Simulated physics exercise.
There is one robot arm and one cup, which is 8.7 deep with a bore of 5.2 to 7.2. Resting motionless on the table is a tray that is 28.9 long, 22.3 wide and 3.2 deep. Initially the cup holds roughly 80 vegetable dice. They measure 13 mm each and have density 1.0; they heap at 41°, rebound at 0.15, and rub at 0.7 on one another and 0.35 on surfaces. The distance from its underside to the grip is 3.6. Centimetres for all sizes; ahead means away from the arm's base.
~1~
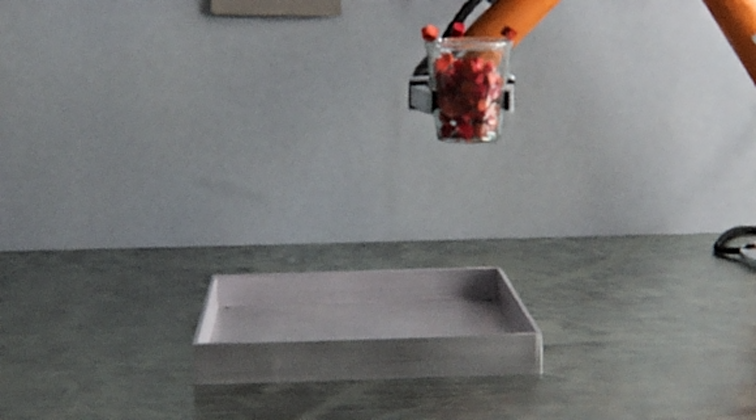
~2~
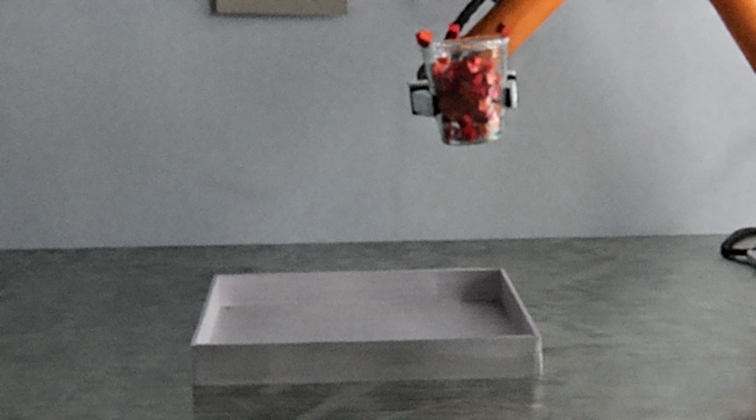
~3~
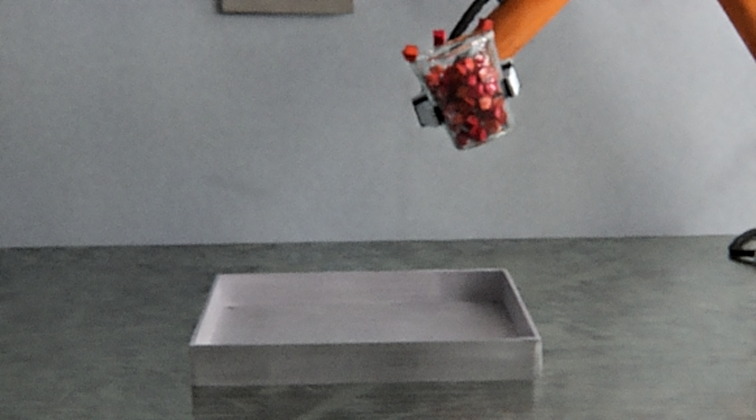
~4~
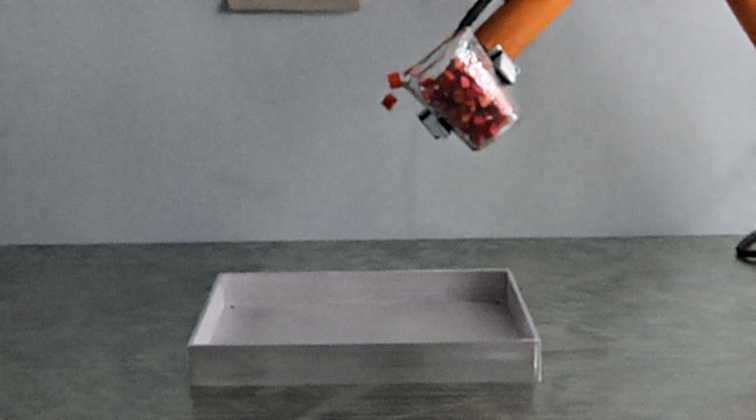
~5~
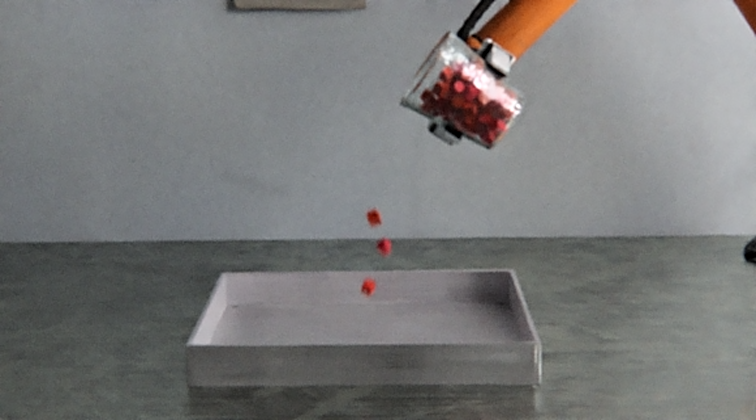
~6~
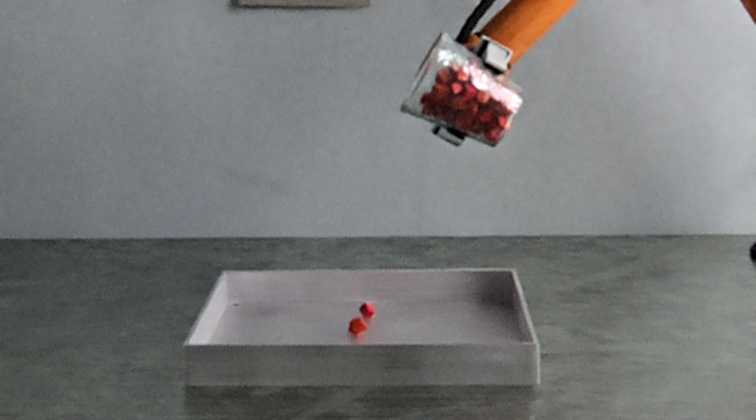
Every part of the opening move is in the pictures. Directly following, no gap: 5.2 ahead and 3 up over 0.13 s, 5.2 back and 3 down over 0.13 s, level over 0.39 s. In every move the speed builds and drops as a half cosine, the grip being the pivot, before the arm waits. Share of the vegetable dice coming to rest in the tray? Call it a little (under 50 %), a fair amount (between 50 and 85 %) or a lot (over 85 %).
A fair amount.
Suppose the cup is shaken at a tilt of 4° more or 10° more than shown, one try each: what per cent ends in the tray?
About 75 and 90 per cent.
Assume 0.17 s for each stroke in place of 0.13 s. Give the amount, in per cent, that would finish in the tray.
25 %.
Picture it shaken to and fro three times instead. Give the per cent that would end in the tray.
In that case some 90 per cent.
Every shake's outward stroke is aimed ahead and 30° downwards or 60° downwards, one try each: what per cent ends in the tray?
Try one gives about 10 in a hundred, try two about 5 in a hundred.
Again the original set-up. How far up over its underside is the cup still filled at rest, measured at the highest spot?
The top sits some 5.5 cm up.
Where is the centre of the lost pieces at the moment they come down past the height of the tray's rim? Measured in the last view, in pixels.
Close to pixel (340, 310).
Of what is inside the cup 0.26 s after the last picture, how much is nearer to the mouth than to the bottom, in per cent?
Share in the mouth half: About 90 %.
Then, 0.26 s after the last picture, tilted 61° forward, highest piece 25 above the table; 38 in the cup, 3 in the tray, 41 in flight or on a rim.
Then, 0.52 s after the last picture, tilted 15° forward, highest piece 26 above the table; 52 in the tray, 30 in the cup.
Then, 0.85 s after the last picture, level, highest piece 24 above the table; 52 in the tray, 30 in the cup.
Then, 1.90 s after the last picture, level, highest piece 24 above the table; 52 in the tray, 30 in the cup.
Final count, 52 in the tray, 30 in the cup. That is 63 % in the tray.
